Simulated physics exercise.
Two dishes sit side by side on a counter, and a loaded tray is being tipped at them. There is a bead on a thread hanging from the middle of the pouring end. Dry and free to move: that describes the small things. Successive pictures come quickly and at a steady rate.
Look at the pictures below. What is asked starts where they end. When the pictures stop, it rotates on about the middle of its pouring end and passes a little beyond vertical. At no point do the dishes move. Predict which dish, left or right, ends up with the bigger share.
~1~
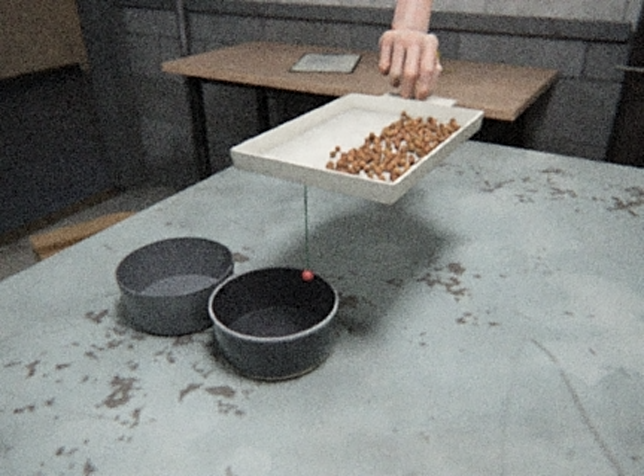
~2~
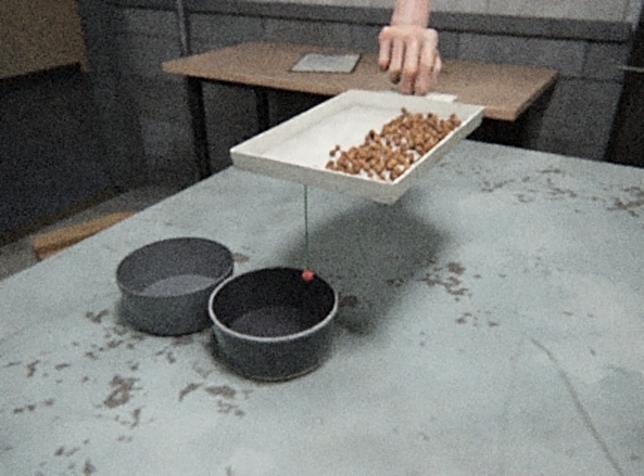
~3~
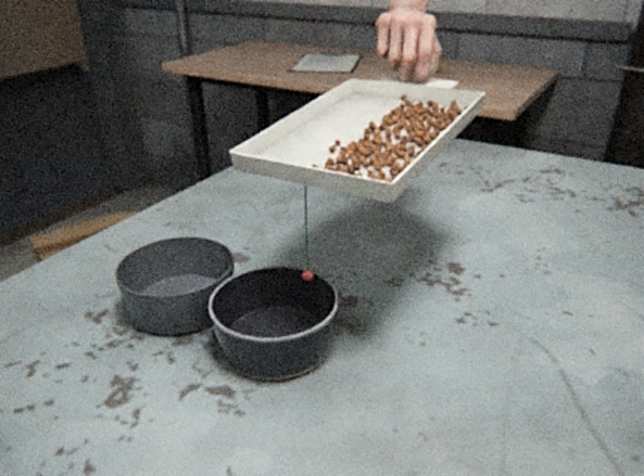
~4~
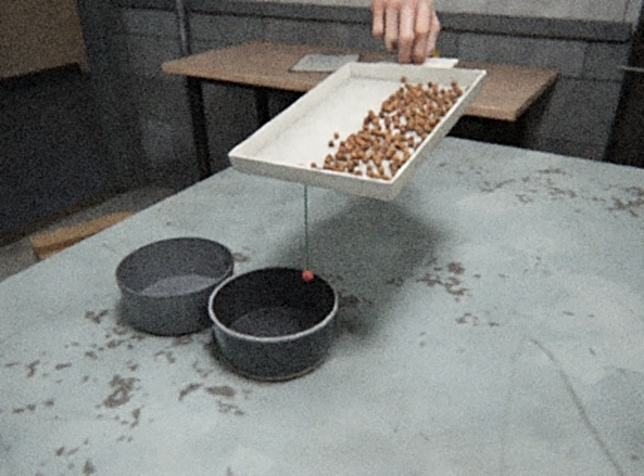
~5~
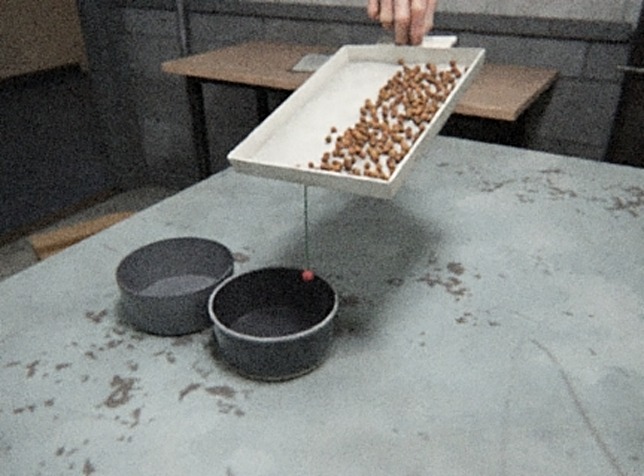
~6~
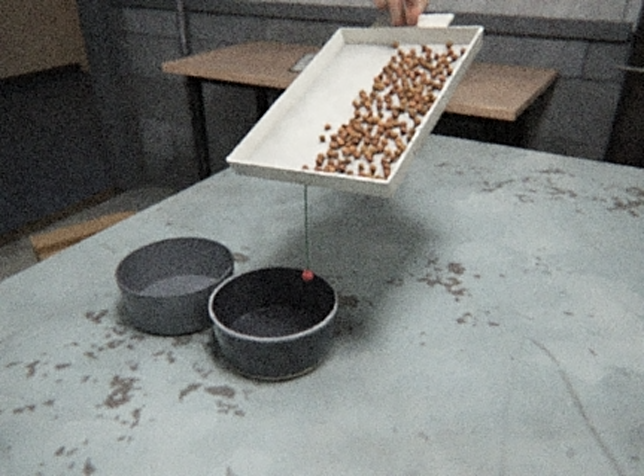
Right.
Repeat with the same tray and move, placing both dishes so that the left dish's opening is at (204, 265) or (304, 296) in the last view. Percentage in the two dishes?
You'd see roughly 80 per cent first and roughly 50 per cent second.
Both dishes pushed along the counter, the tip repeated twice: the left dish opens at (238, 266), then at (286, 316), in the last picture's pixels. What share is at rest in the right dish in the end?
The first try yields 10% and the second yields 0%.
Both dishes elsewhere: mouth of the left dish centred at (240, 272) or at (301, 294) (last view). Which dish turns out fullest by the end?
The leftmost dish, then the leftmost dish.
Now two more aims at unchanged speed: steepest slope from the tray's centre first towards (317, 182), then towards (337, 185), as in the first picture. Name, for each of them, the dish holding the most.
The rightmost dish; the rightmost dish.
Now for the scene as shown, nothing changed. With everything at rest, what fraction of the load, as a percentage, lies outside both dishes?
Some 20 percent of the load.
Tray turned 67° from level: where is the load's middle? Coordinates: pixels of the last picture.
I'd mark the middle close to (295, 169).
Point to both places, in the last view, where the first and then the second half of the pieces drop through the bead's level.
Around (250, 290), followed by around (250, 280).
Just after the last frame, tray tipped steeply; the larger part on the tray; about a tenth in the air.
A moment on, tray tipped past a quarter turn; roughly two thirds on the tray; about a tenth in the right dish; just a few in the left dish; about a tenth outside both; about a tenth in the air.
Further on, tray tipped past a quarter turn; the larger part in the right dish; about a tenth in the left dish; about a tenth outside both.
When it is over, tray tipped past a quarter turn; the larger part in the right dish; about a tenth in the left dish; about a tenth outside both.
